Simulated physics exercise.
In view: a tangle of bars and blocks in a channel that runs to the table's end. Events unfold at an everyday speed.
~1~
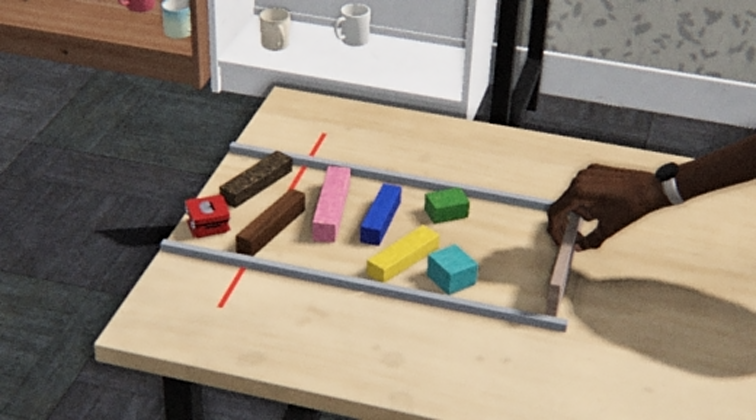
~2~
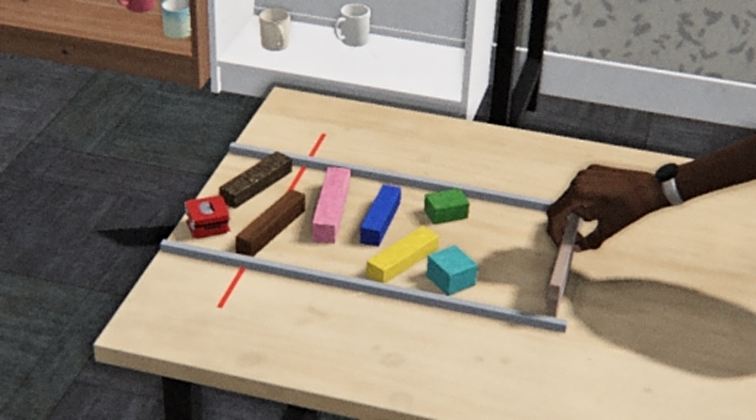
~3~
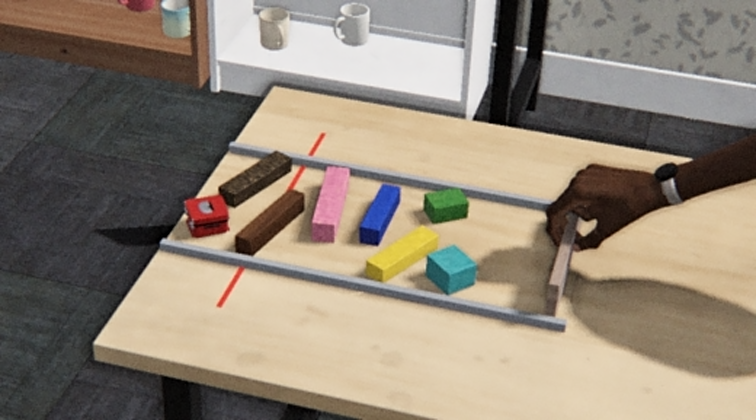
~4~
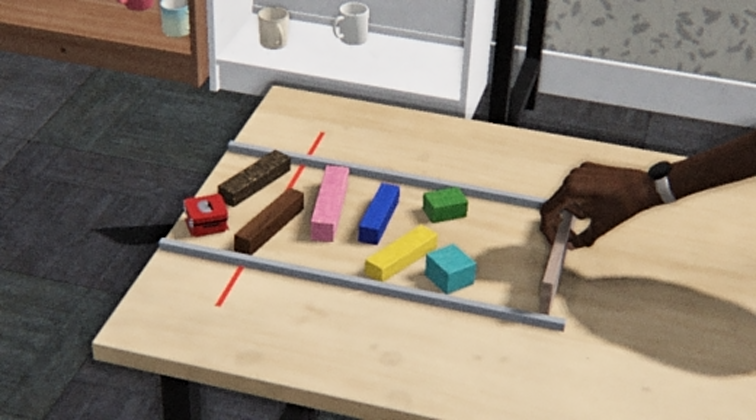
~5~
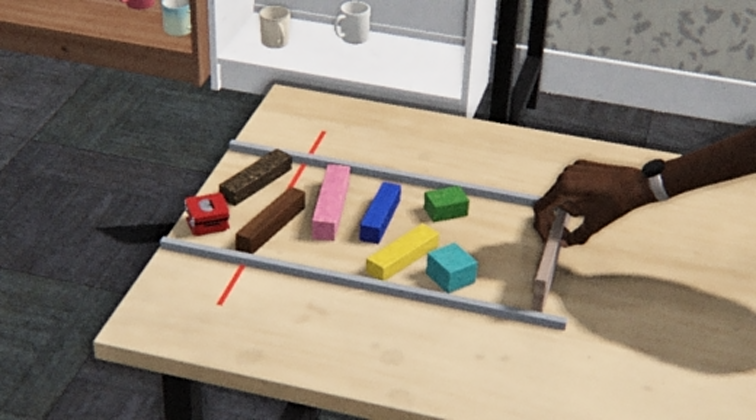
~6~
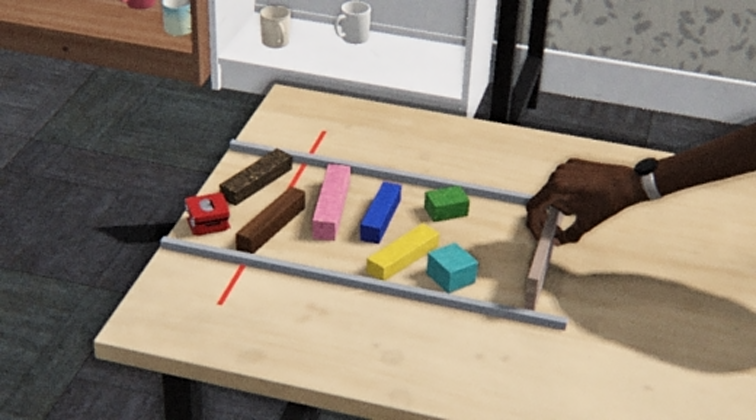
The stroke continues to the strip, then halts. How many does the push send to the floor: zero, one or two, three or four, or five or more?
Count: One or two.
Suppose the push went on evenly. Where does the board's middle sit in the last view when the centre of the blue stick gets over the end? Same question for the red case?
Around (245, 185) first and around (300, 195) second.
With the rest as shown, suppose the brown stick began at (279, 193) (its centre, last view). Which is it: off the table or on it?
In that case it keeps its place.
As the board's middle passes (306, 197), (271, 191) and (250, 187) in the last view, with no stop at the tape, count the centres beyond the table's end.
0, 3 and 4.
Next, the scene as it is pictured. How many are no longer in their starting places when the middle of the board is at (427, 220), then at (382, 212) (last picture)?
At that stage 4; at the next, 5.
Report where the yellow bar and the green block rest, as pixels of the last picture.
Taking them in turn, first comes (237, 210), then (280, 166).
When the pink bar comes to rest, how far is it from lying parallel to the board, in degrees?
Angle: Close to 10 degrees.
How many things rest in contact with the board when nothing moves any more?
It's 3.
Soon after, none off yet; red case at rest near (208, 215); black bar at rest near (257, 176); brown stick at rest near (271, 221).
After that, none off yet; red case displaced a little near (194, 212); black bar displaced a little near (233, 171); brown stick displaced a little near (227, 214).
In the end, the number that fall off is one or two; gone, black bar and red case.
